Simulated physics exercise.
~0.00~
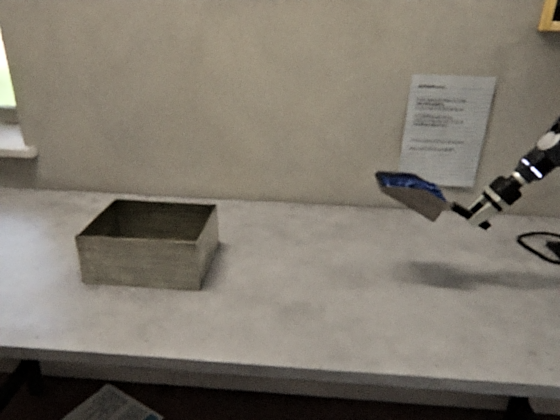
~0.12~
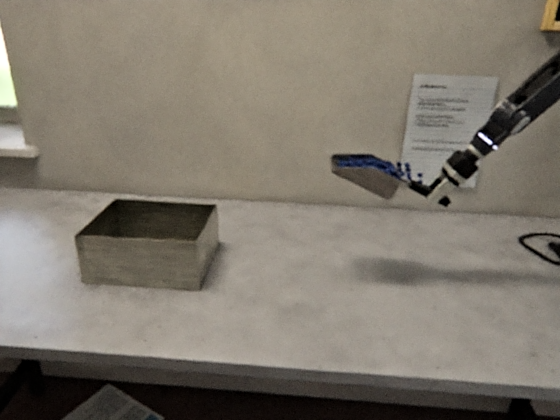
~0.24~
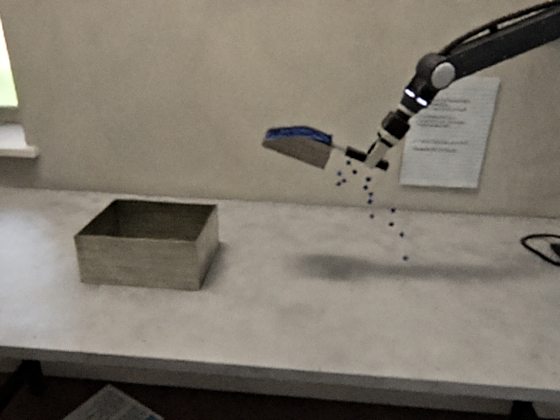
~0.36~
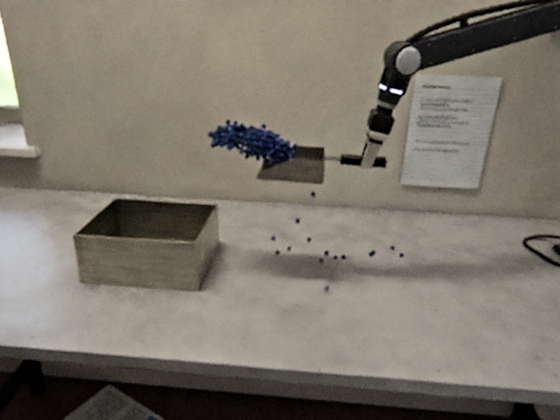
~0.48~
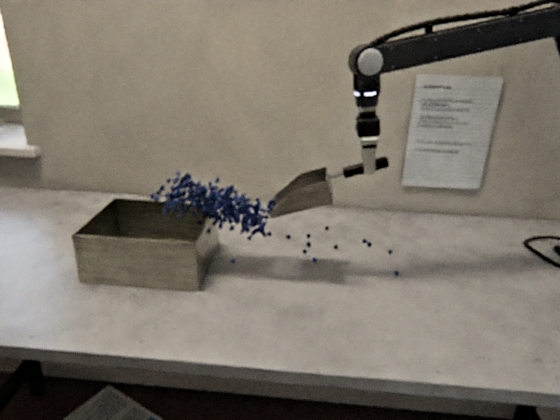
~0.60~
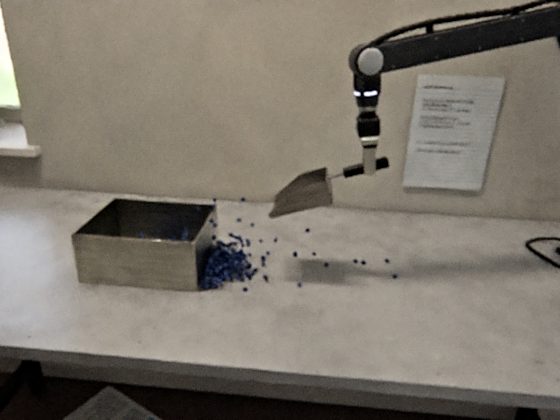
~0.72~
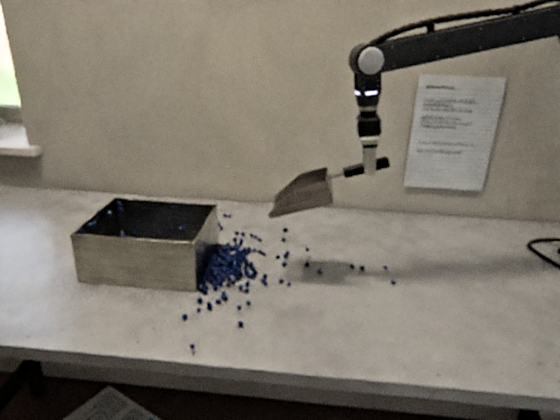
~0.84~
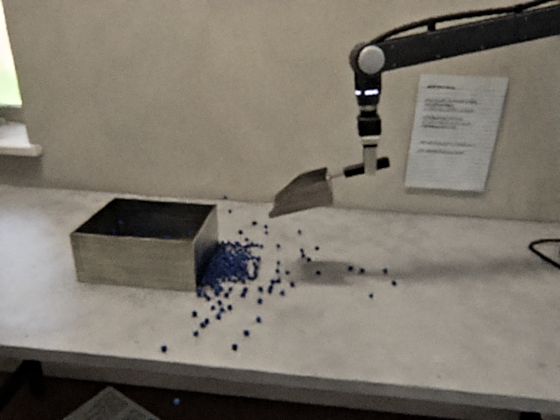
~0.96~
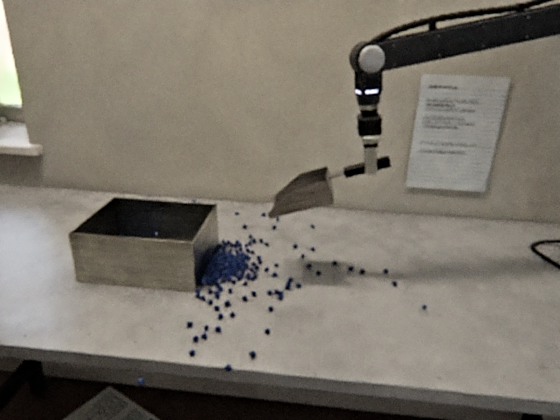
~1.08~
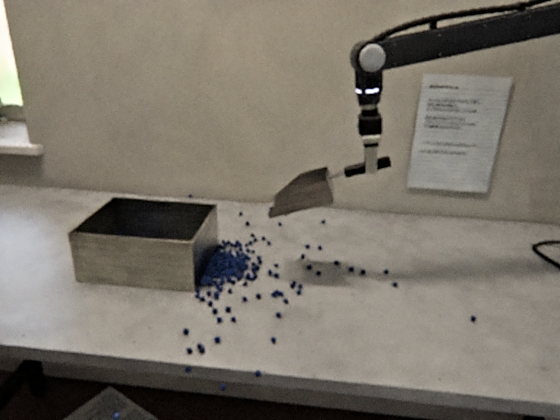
On a pale table against a plain wall, a robot arm holds a scoop loaded with small blue beads, to the right of an open rectangular bin. The arm carries the scoop left and upward, tipping it back so that a few beads dribble off near the gripper. Then the scoop swings forward and the load flies off its front in a loose cluster toward the bin. Some beads drop inside, but many land short, piling against the bin's right side. Strays bounce and roll across the table, a few going over the front edge, while the emptied scoop hangs still, tilted downward.
